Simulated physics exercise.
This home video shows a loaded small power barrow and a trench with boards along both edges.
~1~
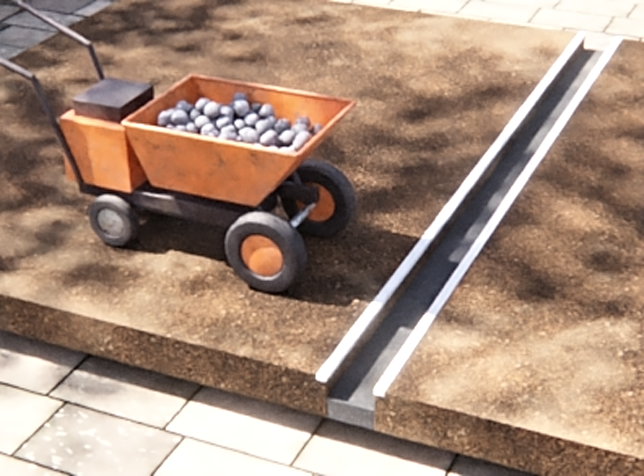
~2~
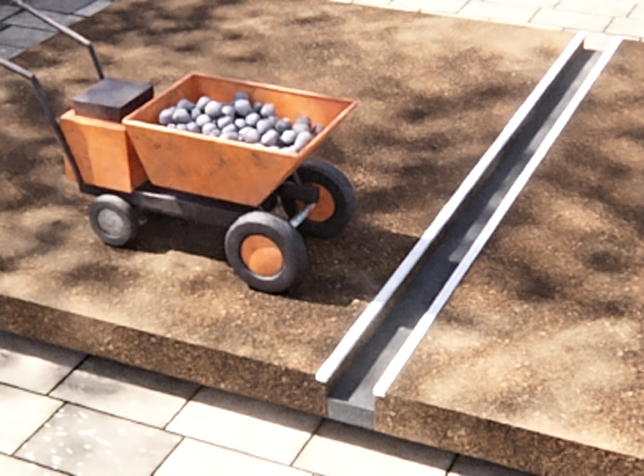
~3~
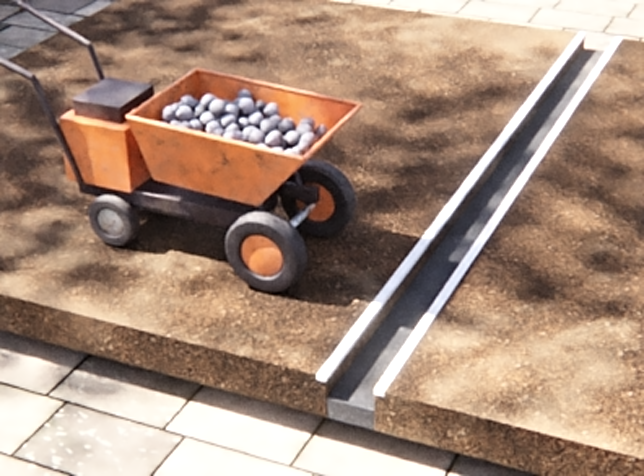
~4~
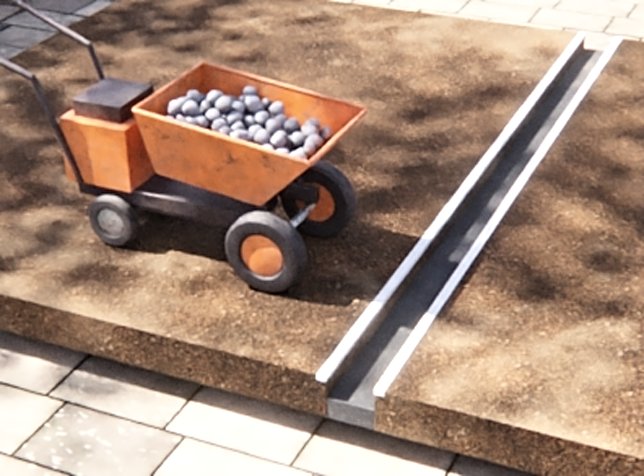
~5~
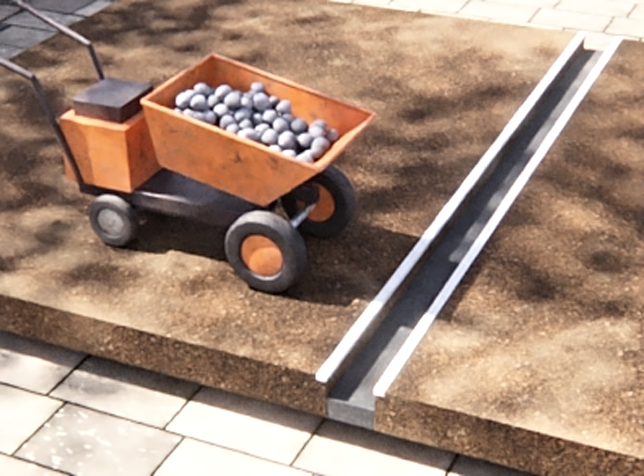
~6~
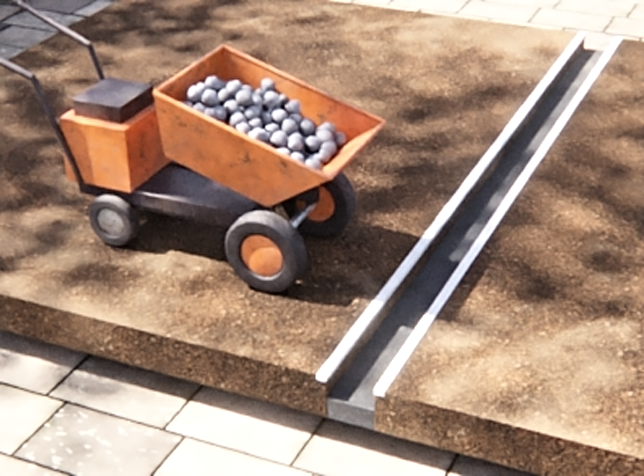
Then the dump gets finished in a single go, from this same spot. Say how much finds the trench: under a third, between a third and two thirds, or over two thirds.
Fraction in: One third to two thirds.
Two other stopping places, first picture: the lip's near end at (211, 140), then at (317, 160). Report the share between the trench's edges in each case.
First spot: About 20 percent; second spot: About 30 percent.
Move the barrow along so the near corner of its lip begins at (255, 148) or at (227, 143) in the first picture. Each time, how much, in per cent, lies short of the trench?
Position 1 near 30 %, position 2 near 40 %.
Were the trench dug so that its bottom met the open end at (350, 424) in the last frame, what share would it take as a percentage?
Roughly 60 in a hundred.
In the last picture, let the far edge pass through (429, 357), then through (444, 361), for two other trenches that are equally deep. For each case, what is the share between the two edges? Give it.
The share would be 70 % first and 80 % second.
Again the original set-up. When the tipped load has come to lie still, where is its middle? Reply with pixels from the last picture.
Last view, resting centre - approx. (436, 283).
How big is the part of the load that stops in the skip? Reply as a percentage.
About 10 in a hundred.
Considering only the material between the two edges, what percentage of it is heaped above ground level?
My figure is near 45 per cent.
Soon after the last picture, skip tipped steeply; all in the skip.
A little later, skip tipped right over; most in the skip; a small part in or heaped over the trench; a stray few beyond it; a stray few falling.
Later still, skip tipped right over; about a quarter in the skip; about a third in or heaped over the trench; about a third beyond it.
By the end, skip tipped right over; a small part in the skip; about half in or heaped over the trench; about a third beyond it.
